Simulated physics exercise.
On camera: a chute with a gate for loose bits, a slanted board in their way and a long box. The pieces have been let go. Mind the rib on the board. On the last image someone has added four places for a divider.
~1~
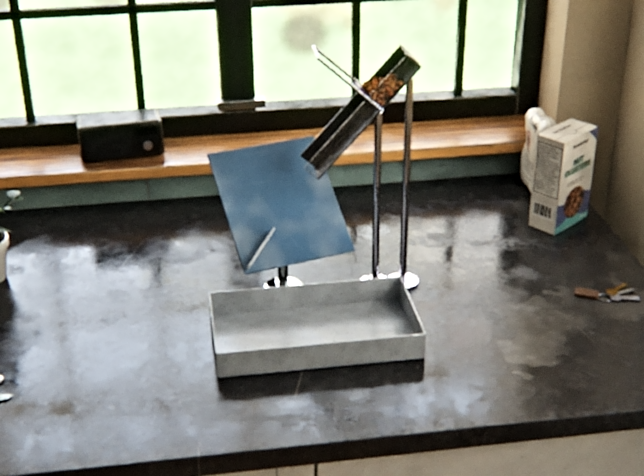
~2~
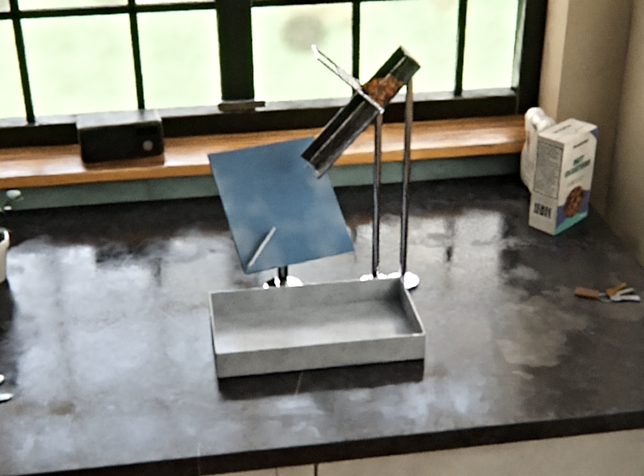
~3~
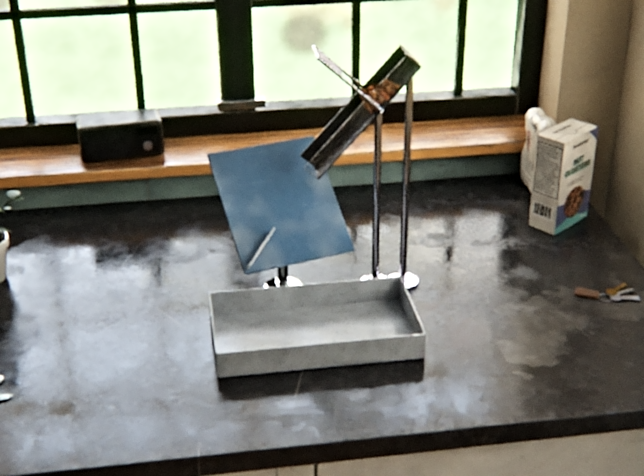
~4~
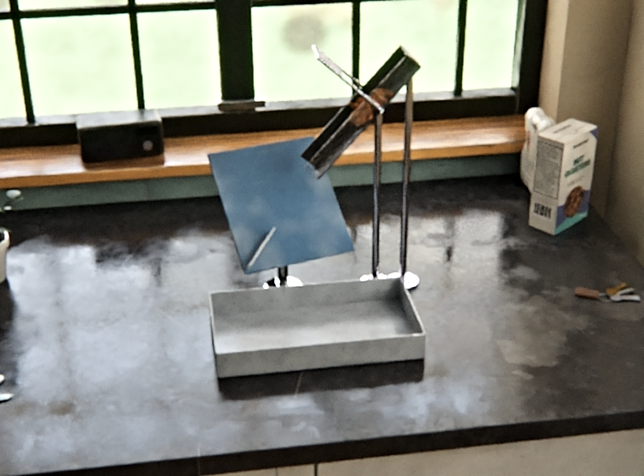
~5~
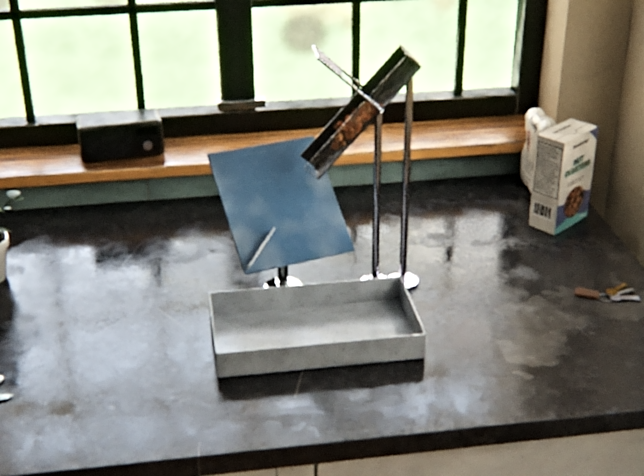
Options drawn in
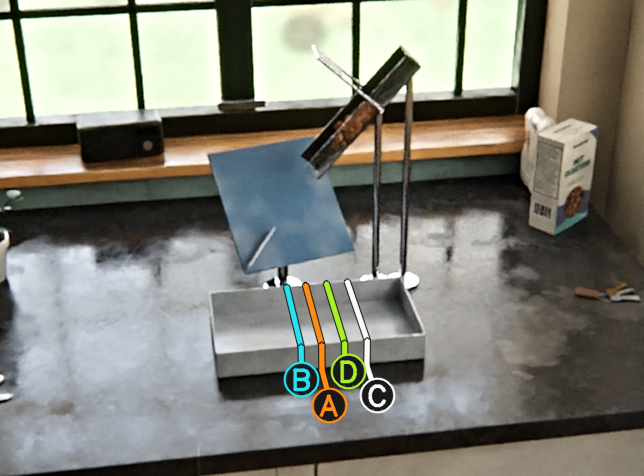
At first, brown bits of kibble sit bunched near the top of a steep, dark chute, above a tilted blue board and an empty grey box on a dark counter. The bits then slide down the chute to the left, stretching out towards its lower end, while the board and box stay still.
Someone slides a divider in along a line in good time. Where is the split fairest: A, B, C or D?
I would pick line B.
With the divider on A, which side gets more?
More lands on the left.
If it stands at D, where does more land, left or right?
Left.
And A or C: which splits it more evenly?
A it is.
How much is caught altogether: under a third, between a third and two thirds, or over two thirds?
It is over two thirds.
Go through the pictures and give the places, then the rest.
In the first frame, load behind the gate near (379, 85), bits of cat kibble; lip of the chute near (316, 173), sloping steeply.
In the second frame, middle of the board near (281, 202), tilted fairly steeply; middle of its low edge near (301, 262); of its high edge near (261, 144).
In the third frame, front corners of the box near (216, 353) and (425, 334), empty; front of the load near (368, 108).
In the fourth frame, middle of the load near (367, 105); its front near (352, 121), close to a third of the way to the lip; rib from (274, 228) to (249, 266).
In the fifth frame, middle of the load near (353, 122); its front near (334, 146), close to two thirds of the way to the lip.
On the marked copy, line A crosses the front rim at (321, 344); line B crosses the front rim at (300, 345); line C crosses the front rim at (367, 339); line D crosses the front rim at (344, 341).
With A, of what is caught, the bulk on the left of the divider, a small share on the right.
With B, of what is caught, close to half on the left of the divider, close to half on the right.
With C, of what is caught, the whole lot on the left of the divider, none at all on the right.
With D, of what is caught, all but a few on the left of the divider, only a few on the right.
